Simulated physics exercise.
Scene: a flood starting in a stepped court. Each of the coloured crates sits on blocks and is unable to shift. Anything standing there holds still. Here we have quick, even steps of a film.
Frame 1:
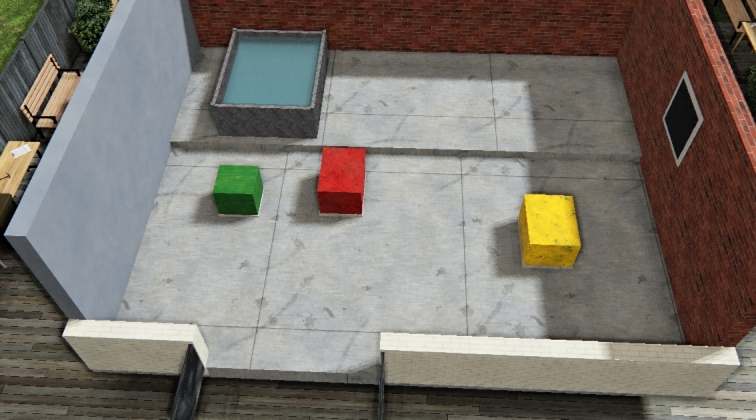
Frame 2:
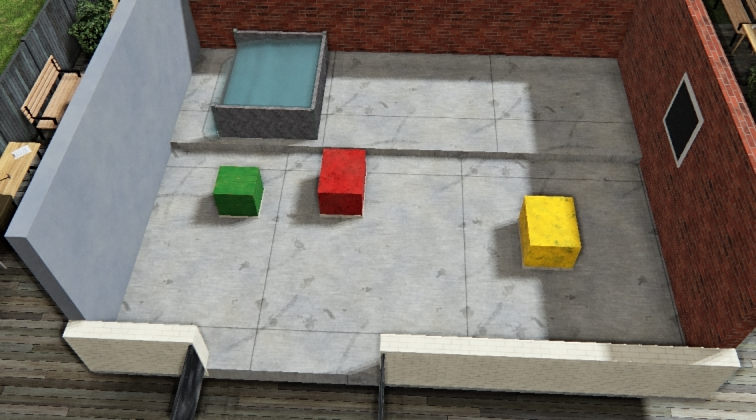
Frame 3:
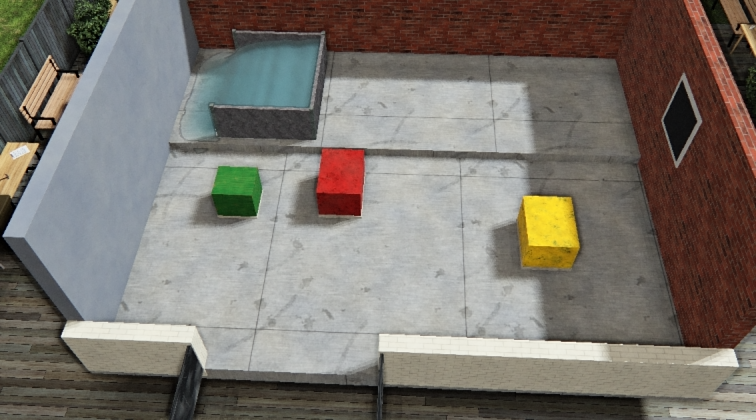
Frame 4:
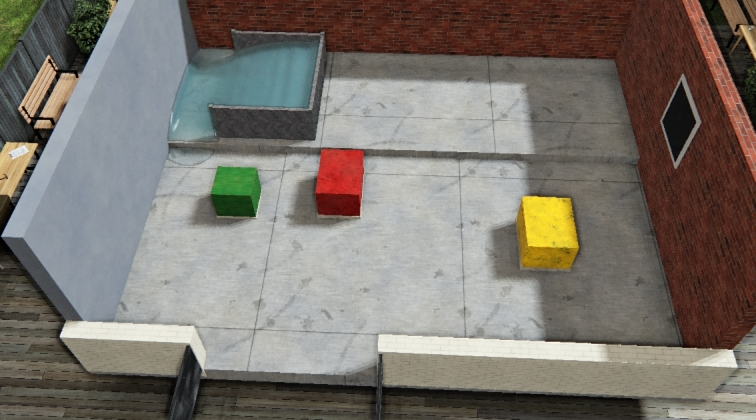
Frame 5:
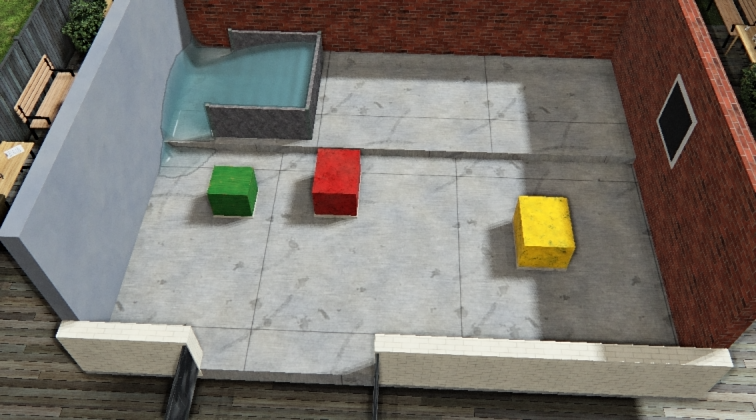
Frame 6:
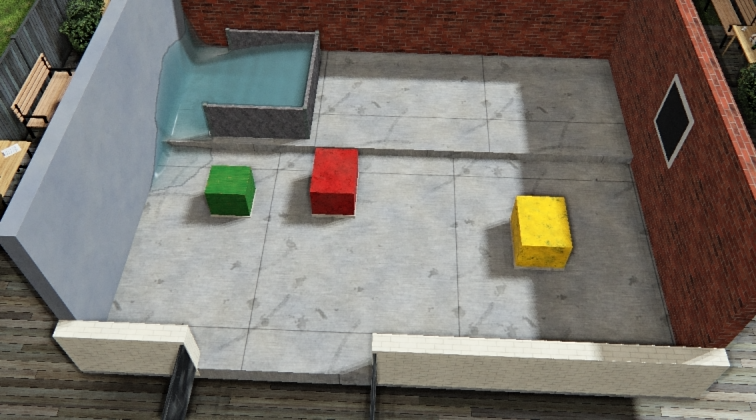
Water pours from the raised tank's left side and spreads down toward the green crate.
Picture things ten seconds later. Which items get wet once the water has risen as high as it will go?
Result: The yellow crate ends up clear of the water. The red crate ends up clear of the water. The green crate ends up with water on it.
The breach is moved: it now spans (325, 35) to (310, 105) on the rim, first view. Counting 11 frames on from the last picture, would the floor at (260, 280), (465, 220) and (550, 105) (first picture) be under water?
In sequence: Untouched, inundated, inundated.
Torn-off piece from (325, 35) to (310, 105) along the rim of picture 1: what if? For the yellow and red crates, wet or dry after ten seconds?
First the yellow crate: It is hit; then the red crate: It is hit.
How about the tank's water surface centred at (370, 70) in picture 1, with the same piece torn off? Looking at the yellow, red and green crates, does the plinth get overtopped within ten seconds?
So the yellow crate crate avoids the flood, the red crate crate gets swamped, and the green crate crate gets swamped as well.
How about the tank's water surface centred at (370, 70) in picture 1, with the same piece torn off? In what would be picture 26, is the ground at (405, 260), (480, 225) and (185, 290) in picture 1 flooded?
Results in order - left untouched, left untouched, swamped.
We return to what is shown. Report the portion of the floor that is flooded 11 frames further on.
Roughly 20 per cent.
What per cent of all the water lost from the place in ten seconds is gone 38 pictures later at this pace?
About 55 %.
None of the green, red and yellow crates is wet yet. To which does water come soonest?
That's the green crate.
A moment on, water covers 10 % of the floor; the yellow crate not reached, the red crate not reached, the green crate water round its plinth.
Next, water covers 20 % of the floor; the yellow crate not reached, the red crate not reached, the green crate water round its plinth.
Then, water covers 35 % of the floor; the yellow crate not reached, the red crate not reached, the green crate water round its plinth.
Later, water covers 40 % of the floor; the yellow crate not reached, the red crate water round its plinth, the green crate water round its plinth.
In the end, water covers 65 % of the floor; the yellow crate stayed above the water, the red crate stayed above the water, the green crate was topped.
